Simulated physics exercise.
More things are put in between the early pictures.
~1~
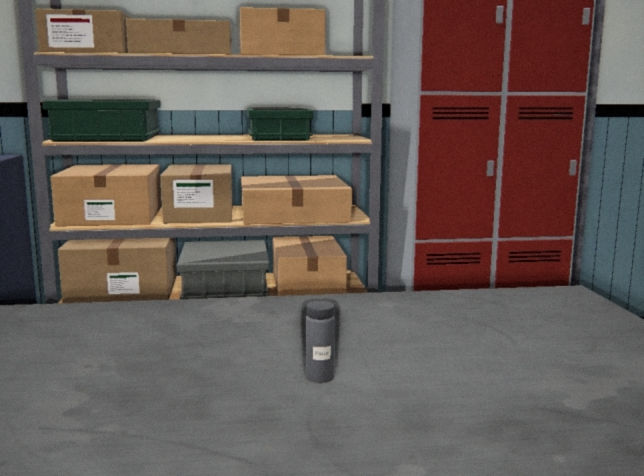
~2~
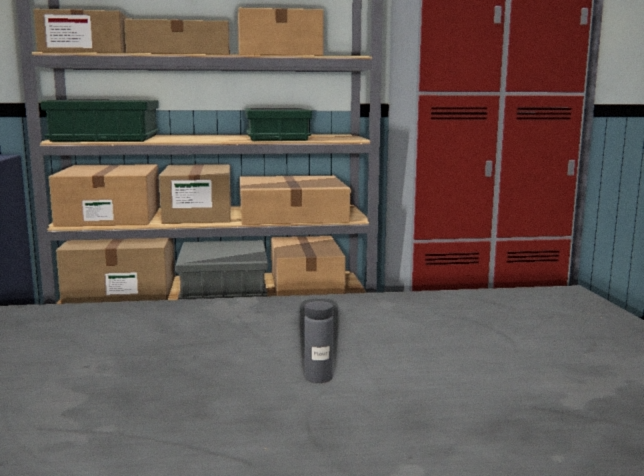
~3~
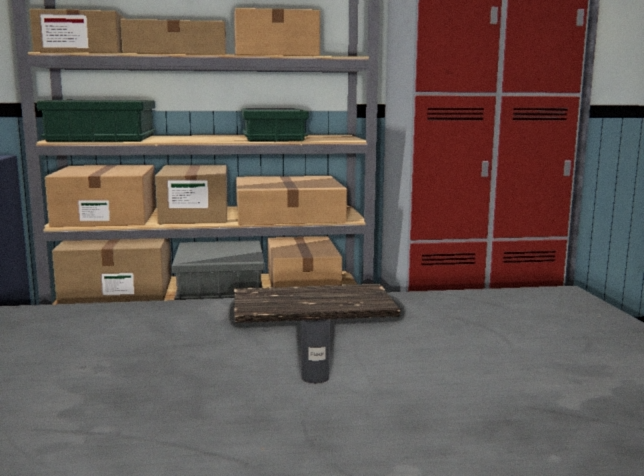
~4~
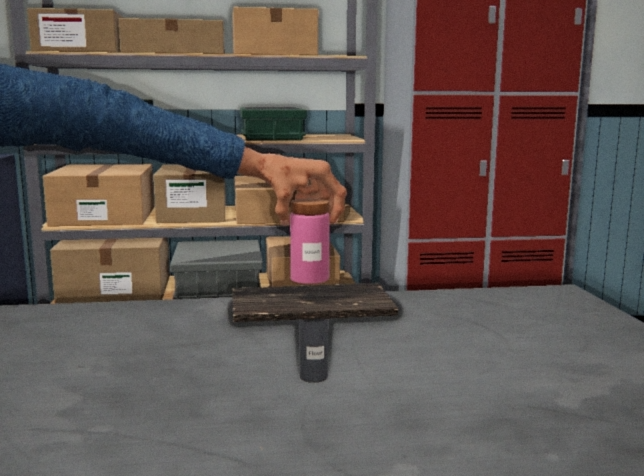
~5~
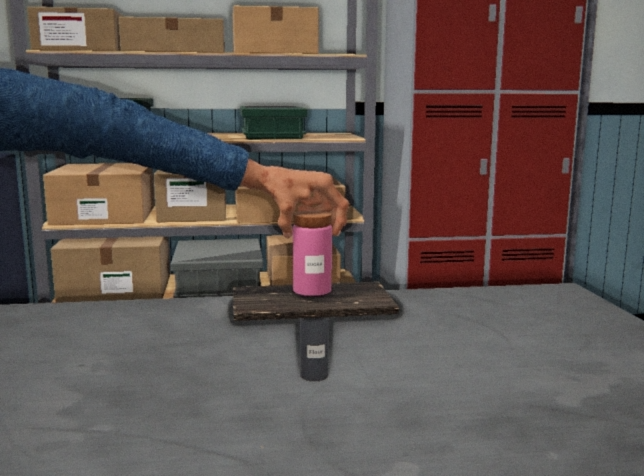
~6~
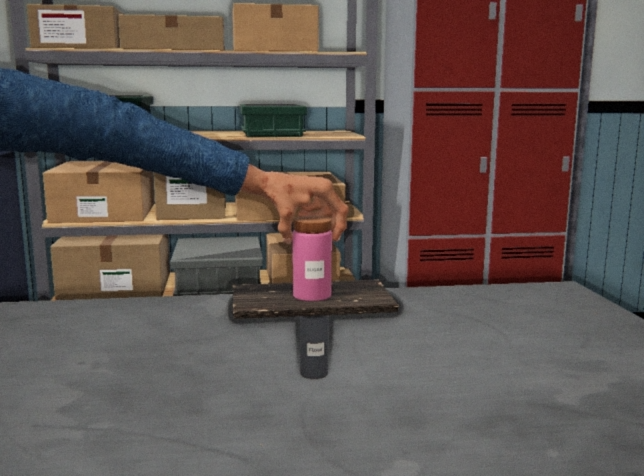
A hand in a blue sleeve lowered a pink jar onto a dark wooden board, after the board had appeared across the top of a grey shaker standing on a grey surface.
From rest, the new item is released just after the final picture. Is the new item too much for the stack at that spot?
No, the stack copes.
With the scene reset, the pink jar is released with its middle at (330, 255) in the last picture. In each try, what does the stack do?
Result: The stack stays stable.
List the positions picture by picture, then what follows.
In the first picture, the last thing is not in view yet; grey shaker (320, 341).
In the second picture, the last thing is not in view yet; grey shaker (319, 342).
In the third picture, the last thing is not in view yet; grey shaker (316, 342).
The fourth picture shows coming down; pink jar (310, 240); grey shaker (314, 341).
The fifth picture shows coming down; pink jar (313, 253); grey shaker (314, 340).
The sixth picture shows in place under the hand; pink jar (312, 257); grey shaker (314, 338).
Then, 0.20 s past the last view, nothing moves.
Then, 0.40 s past the last view, pink jar resting near (312, 258).
Finally, all 3 still in place. Final places as the last picture's camera would see them, pink jar near (312, 258). The stack keeps its balance.
